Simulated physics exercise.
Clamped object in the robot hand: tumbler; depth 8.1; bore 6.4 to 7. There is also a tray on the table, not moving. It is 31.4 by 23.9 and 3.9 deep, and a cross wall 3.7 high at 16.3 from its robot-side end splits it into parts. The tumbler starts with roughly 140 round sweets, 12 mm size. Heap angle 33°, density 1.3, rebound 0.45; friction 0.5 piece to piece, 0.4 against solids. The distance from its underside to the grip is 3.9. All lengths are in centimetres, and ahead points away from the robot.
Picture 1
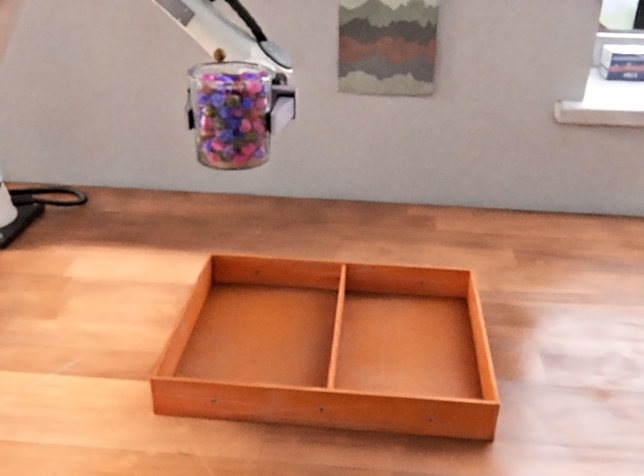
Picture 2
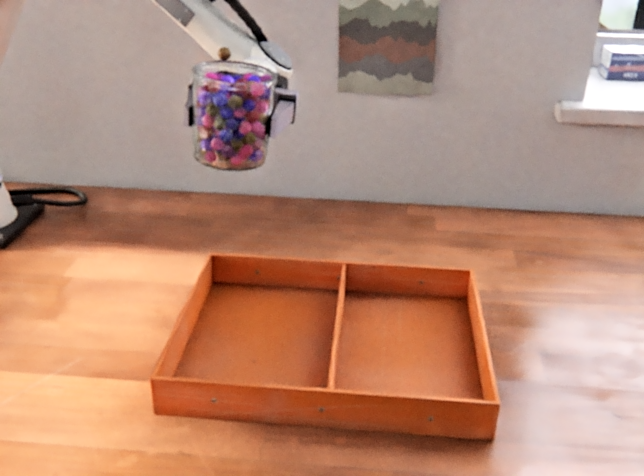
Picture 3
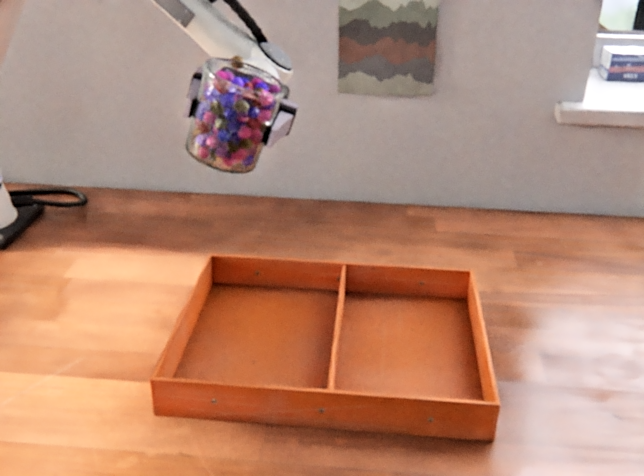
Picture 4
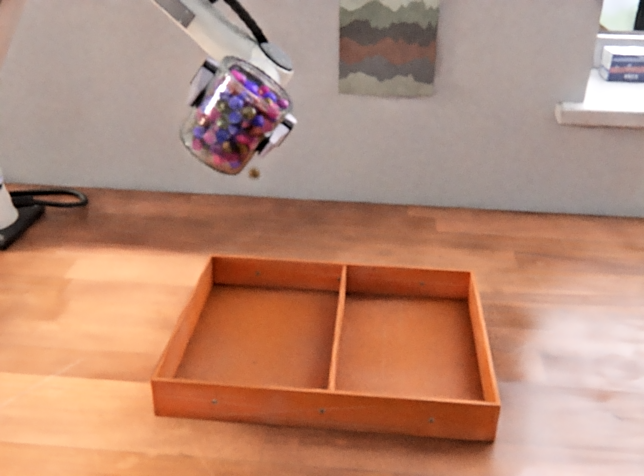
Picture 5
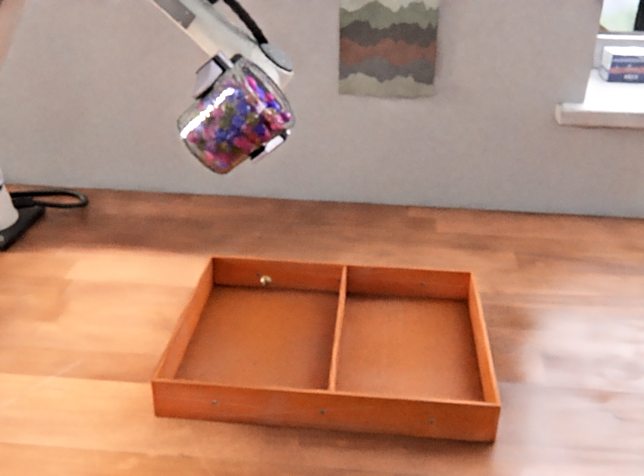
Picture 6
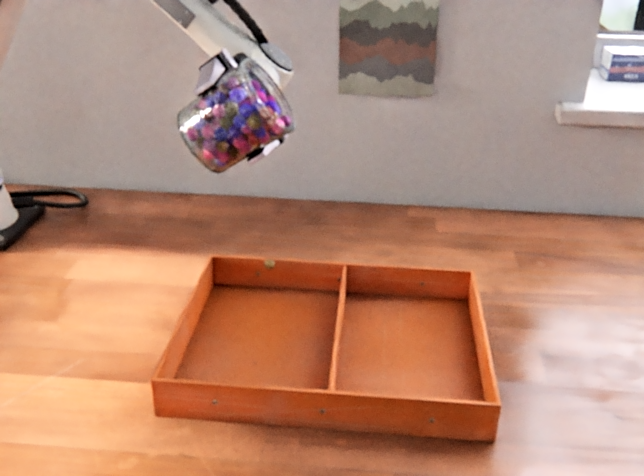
Above a divided orange tray on a wooden table, a robot arm tilted a clear tumbler of colourful round sweets steadily further over, and a single sweet dropped into the tray's left part.
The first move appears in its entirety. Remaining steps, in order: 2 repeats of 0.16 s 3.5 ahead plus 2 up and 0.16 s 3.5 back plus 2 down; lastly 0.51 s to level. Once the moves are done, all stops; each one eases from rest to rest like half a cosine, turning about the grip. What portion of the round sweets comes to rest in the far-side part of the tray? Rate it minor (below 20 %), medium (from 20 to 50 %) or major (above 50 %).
Rated: Minor.
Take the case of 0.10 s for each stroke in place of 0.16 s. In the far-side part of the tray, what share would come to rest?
The share would be near 35 %.
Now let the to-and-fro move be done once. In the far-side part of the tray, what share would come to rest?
Roughly 5 in a hundred.
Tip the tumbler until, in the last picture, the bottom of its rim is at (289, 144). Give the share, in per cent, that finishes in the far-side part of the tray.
Somewhere around 25 %.
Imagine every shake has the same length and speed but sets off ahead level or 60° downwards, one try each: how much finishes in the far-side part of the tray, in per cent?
Estimates, in order: 5 % then 0 %.
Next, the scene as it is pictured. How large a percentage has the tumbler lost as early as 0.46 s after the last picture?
I'd say some 10 percent.
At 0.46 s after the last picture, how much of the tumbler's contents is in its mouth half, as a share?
About 50 percent.
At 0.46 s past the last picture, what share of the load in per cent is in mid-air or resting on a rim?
My guess is some 4 in a hundred.
Then, 0.46 s later, tilted 54° forward, highest piece 30 above the table; 125 in the tumbler, 5 in the robot-side part, 3 in the far-side part, 5 in flight or on a rim.
Then, 0.92 s later, tilted 23° forward, highest piece 29 above the table; 117 in the tumbler, 15 in the robot-side part, 6 in the far-side part.
Then, 1.35 s later, level, highest piece 30 above the table; 117 in the tumbler, 15 in the robot-side part, 6 in the far-side part.
Then, 2.40 s later, level, highest piece 30 above the table; 117 in the tumbler, 15 in the robot-side part, 6 in the far-side part.
At rest, 117 in the tumbler, 15 in the robot-side part, 6 in the far-side part. That is 4 % in the far-side part of the tray.
